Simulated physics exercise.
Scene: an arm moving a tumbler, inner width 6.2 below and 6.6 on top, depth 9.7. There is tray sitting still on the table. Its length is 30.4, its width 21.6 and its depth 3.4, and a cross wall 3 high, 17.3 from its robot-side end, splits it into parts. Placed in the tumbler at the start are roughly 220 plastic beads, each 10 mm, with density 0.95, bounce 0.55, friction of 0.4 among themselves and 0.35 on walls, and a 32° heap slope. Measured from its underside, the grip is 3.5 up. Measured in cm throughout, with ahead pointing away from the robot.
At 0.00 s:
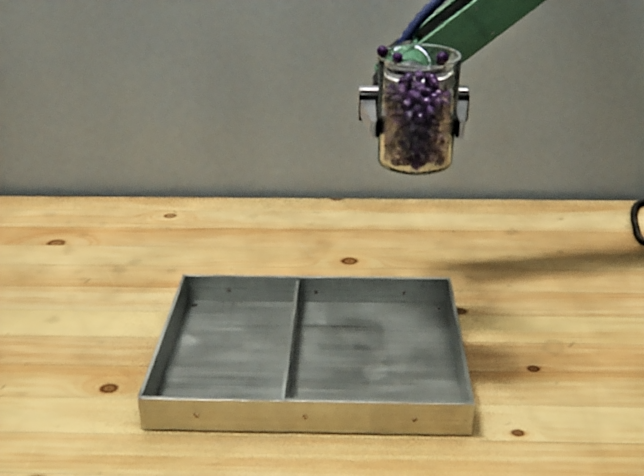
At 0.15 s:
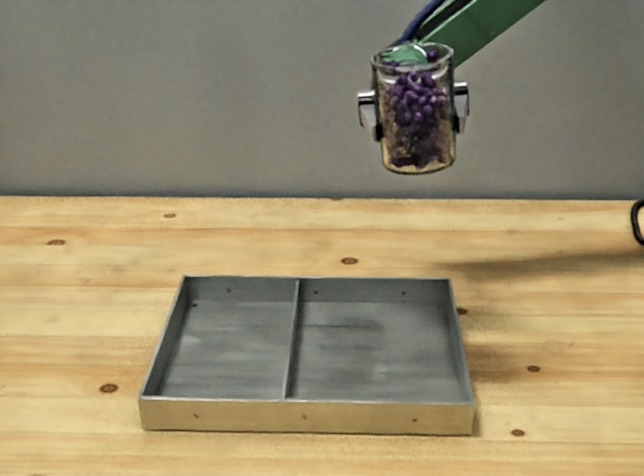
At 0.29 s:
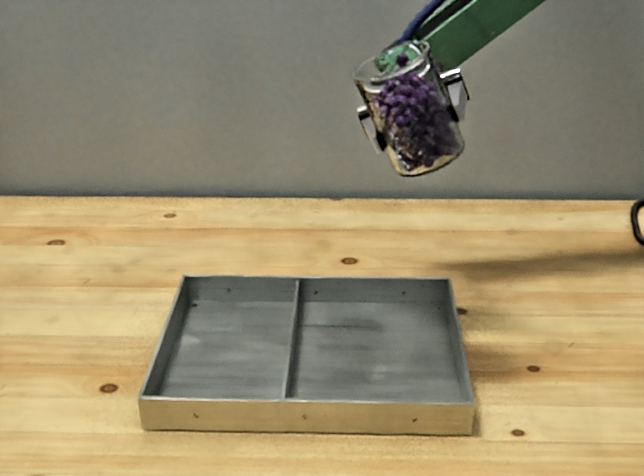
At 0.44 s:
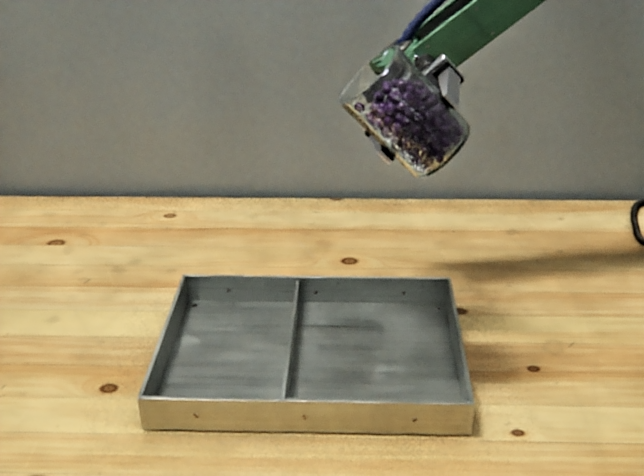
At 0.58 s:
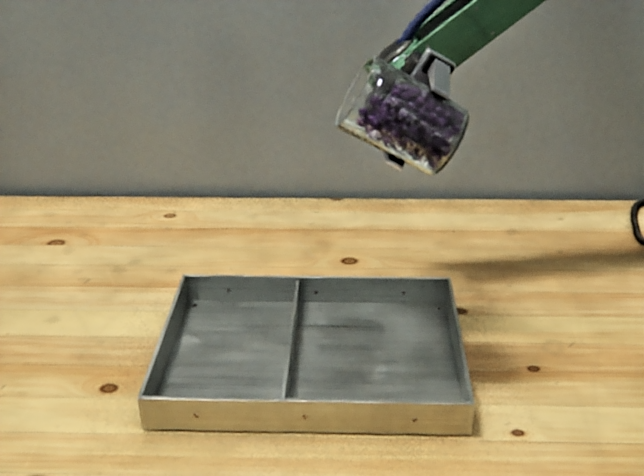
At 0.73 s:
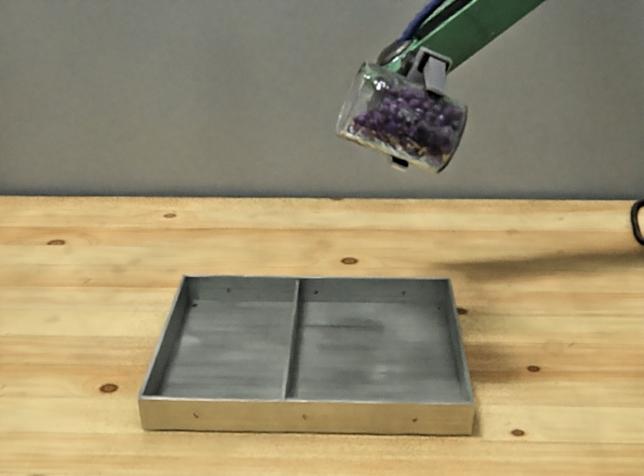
A green robot arm tilts a clear tumbler of purple beads leftward above a divided tray.
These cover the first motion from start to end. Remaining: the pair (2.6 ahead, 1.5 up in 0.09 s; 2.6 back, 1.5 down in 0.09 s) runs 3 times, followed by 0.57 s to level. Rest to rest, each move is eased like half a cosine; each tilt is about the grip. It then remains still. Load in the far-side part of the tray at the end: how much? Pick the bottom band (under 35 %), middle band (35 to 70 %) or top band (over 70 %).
Bottom band.
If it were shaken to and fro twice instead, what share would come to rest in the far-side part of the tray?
Then roughly 20 percent.
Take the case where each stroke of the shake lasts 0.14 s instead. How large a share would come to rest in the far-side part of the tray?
Estimate: Close to 5 percent.
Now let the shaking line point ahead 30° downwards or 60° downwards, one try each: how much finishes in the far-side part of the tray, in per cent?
It comes to around 5 per cent on the first try and around 0 per cent on the second.
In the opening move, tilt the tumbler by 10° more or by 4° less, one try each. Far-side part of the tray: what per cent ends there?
About 45 per cent for the first try and 15 per cent for the second.
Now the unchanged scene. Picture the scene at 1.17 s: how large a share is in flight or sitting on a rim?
Some 17 percent.
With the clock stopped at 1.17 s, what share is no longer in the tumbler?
By then near 30 % is out.
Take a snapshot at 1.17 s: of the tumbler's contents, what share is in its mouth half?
Close to 35 in a hundred.
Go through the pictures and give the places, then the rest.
Tumbler middle at (417, 111), level; upper third of the load around (417, 102), from x 380 to 450, top at y 50; 216 in the tumbler, in the first frame.
Tumbler middle at (416, 111), tilted 6° forward; upper third of the load around (415, 102), from x 385 to 445, top at y 55, in the second frame.
Tumbler middle at (411, 112), tilted 23° forward; upper third of the load around (414, 103), from x 375 to 455, top at y 60, in the third frame.
Tumbler middle at (407, 115), tilted 44° forward; upper third of the load around (411, 105), from x 360 to 460, top at y 85, in the fourth frame.
Tumbler middle at (404, 118), tilted 61° forward; upper third of the load around (411, 107), from x 365 to 455, top at y 90, in the fifth frame.
Tumbler middle at (403, 120), tilted 67° forward; upper third of the load around (416, 110), from x 355 to 455, top at y 90; 216 in the tumbler, in the sixth frame.
By 1.17 s, tilted 67° forward, highest piece 30 above the table; 147 in the tumbler, 29 in the far-side part, 3 in the robot-side part, 37 in flight or on a rim.
By 1.62 s, tilted 22° forward, highest piece 31 above the table; 121 in the tumbler, 53 in the far-side part, 30 in the robot-side part, 6 on the table or floor, 6 in flight or on a rim.
By 2.04 s, level, highest piece 29 above the table; 121 in the tumbler, 56 in the far-side part, 31 in the robot-side part, 8 on the table or floor.
By 3.09 s, level, highest piece 29 above the table; 121 in the tumbler, 56 in the far-side part, 31 in the robot-side part, 8 on the table or floor.
Final count, 121 in the tumbler, 56 in the far-side part, 31 in the robot-side part, 8 on the table or floor. That is 26 % in the far-side part of the tray.
